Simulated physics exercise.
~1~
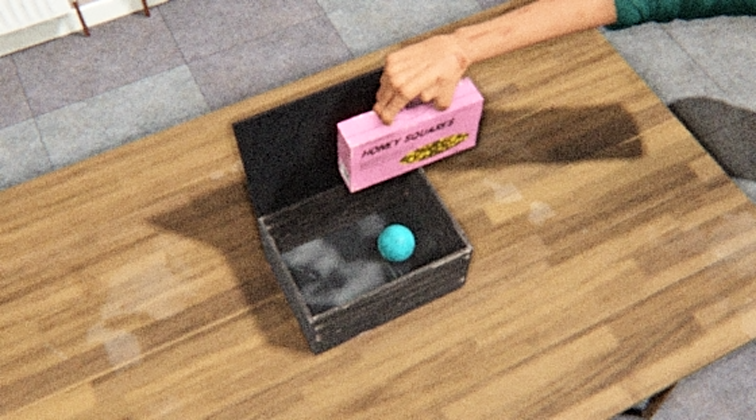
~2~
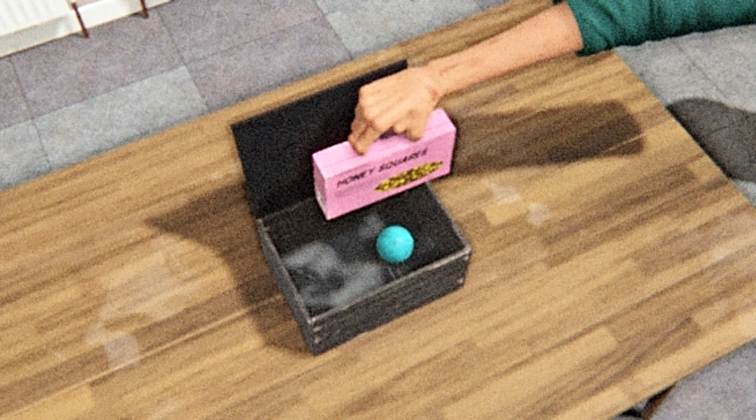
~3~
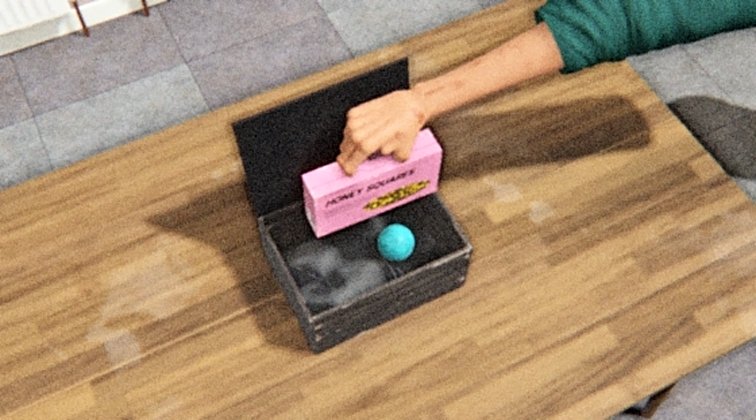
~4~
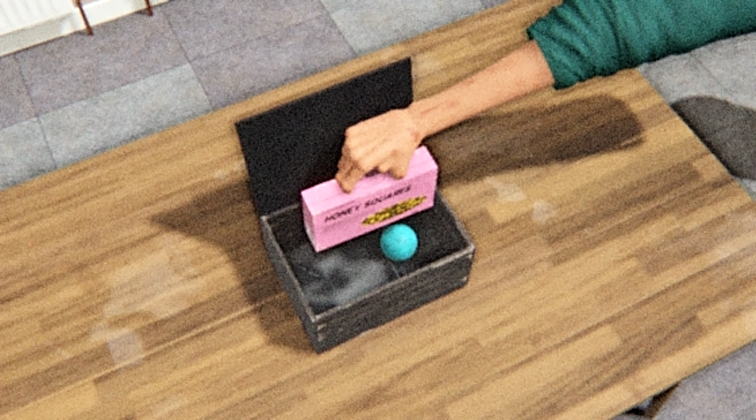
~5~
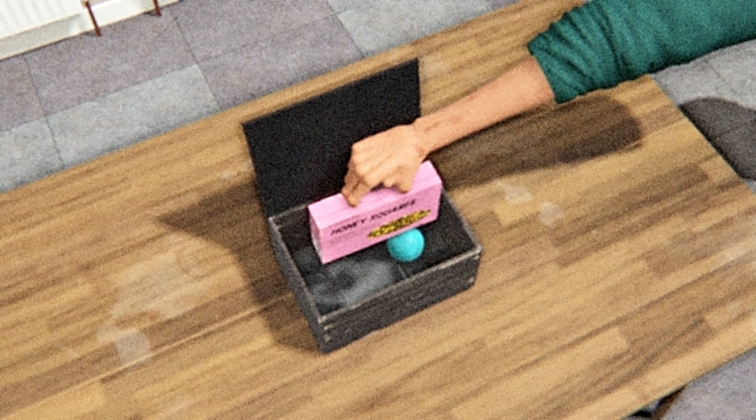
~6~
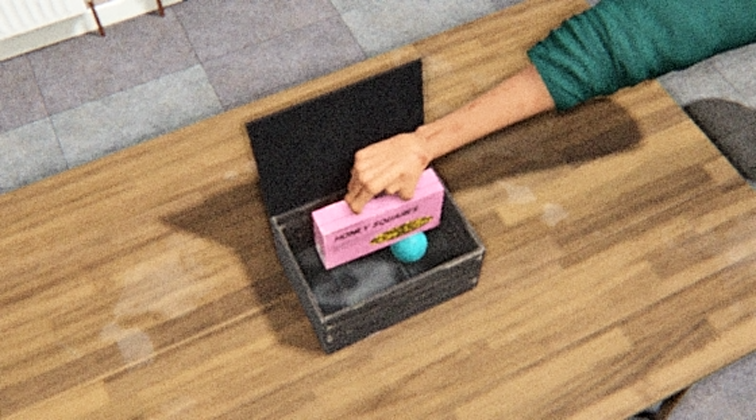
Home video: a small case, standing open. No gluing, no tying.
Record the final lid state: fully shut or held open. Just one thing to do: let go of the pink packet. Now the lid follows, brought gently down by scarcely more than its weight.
Final lid state: Fully shut.
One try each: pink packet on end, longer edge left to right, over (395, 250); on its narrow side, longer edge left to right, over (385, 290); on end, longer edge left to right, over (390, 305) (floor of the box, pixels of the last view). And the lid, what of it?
Closed, Closed, Open.
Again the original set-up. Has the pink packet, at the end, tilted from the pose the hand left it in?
Once everything settles, it ends up at a slant.
Then, 1.00 s on from there, lid starting down; pink packet turned 47° from how it was put near (376, 222); turquoise ball shifted about its own width.
Then, 1.70 s on from there, lid 56° above the rim; pink packet turned 47° from how it was put near (382, 231); turquoise ball shifted about its own width.
Then, 2.10 s on from there, lid 26° above the rim; pink packet on its side near (384, 242); turquoise ball shifted about its own width.
In the end, lid shut; toppled in the box, pink packet; moved from the start, turquoise ball. At the end, from the last picture's camera, pink packet near (384, 242).
